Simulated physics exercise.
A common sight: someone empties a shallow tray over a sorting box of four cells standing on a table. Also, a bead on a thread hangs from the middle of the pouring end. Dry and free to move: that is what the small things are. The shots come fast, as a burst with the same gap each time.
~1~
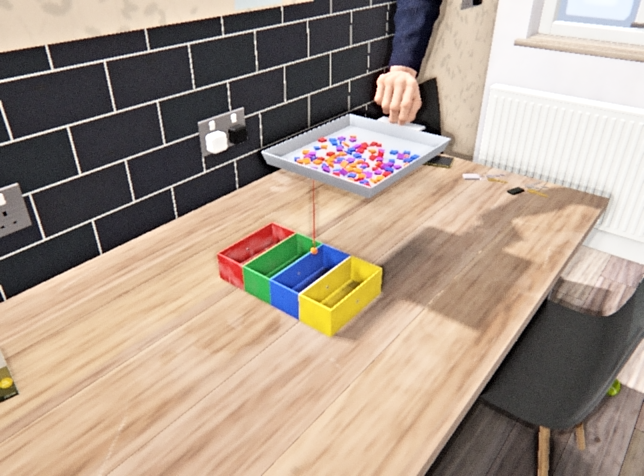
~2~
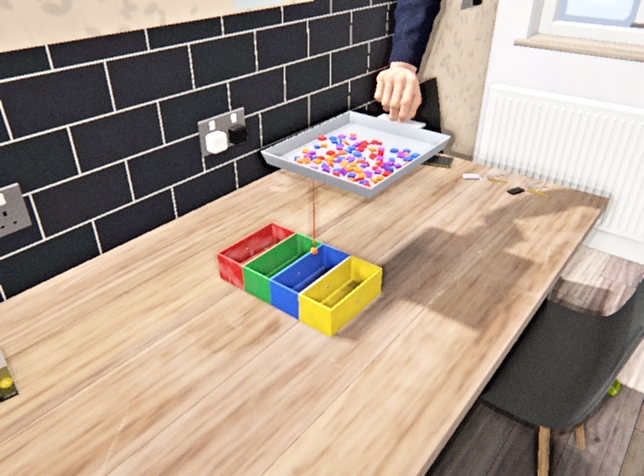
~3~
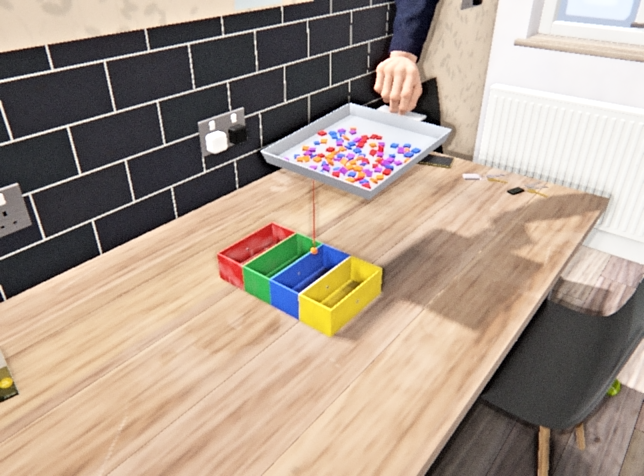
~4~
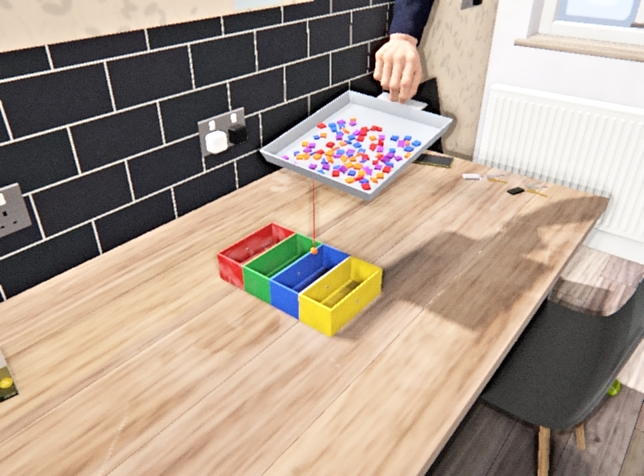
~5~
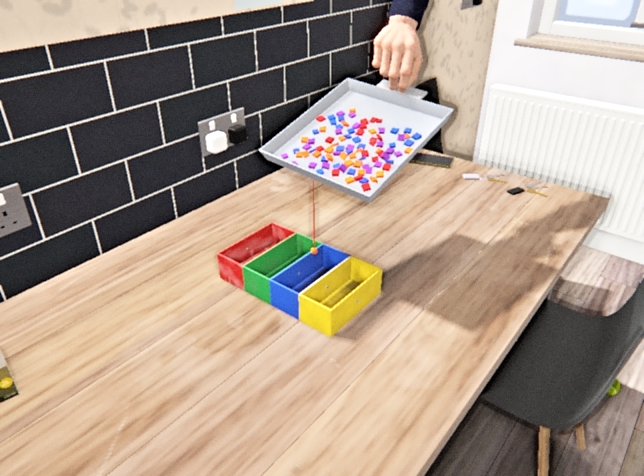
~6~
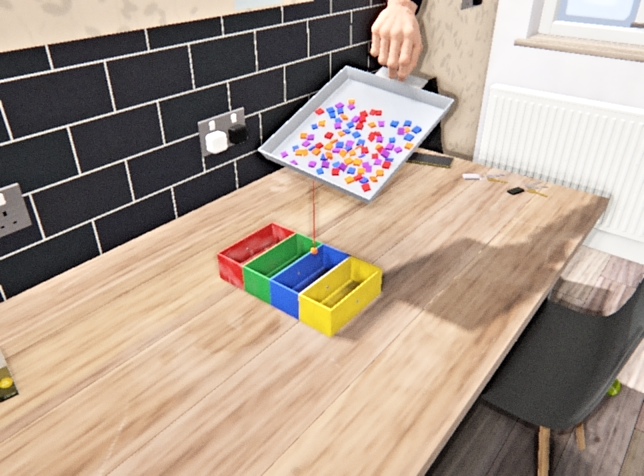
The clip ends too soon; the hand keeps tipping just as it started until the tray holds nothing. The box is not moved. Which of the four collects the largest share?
The yellow one.
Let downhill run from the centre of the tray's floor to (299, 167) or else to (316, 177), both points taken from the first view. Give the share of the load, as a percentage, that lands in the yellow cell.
I'd expect around 0 in a hundred first and around 20 in a hundred second.
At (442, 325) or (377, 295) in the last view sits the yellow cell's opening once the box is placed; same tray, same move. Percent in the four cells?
Estimates in order: 80 percent, 100 percent.
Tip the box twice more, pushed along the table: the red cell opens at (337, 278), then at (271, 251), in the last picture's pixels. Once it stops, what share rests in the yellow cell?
Close to 0 in a hundred, then close to 50 in a hundred.
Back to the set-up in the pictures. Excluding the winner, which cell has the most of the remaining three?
Second position is held by that blue cell.
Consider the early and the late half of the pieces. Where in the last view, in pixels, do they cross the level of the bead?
First half (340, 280); second half (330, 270).
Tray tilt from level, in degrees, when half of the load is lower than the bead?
Angle: Close to 115°.
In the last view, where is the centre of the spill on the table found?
I'd put the middle at roughly (376, 331).
Soon, tray tipped steeply; nearly all on the tray; a stray few falling or outside the box.
A while on, tray tipped past a quarter turn; a small part on the tray; about a quarter in the yellow cell; a small part in the blue cell; about two thirds falling or outside the box.
Towards the end, tray tipped past a quarter turn; about half in the yellow cell; about a quarter in the blue cell; a small part in the green cell; about a quarter falling or outside the box.
Finally, tray tipped past a quarter turn; about half in the yellow cell; about a quarter in the blue cell; a small part in the green cell; none in the red cell; about a quarter outside the box.
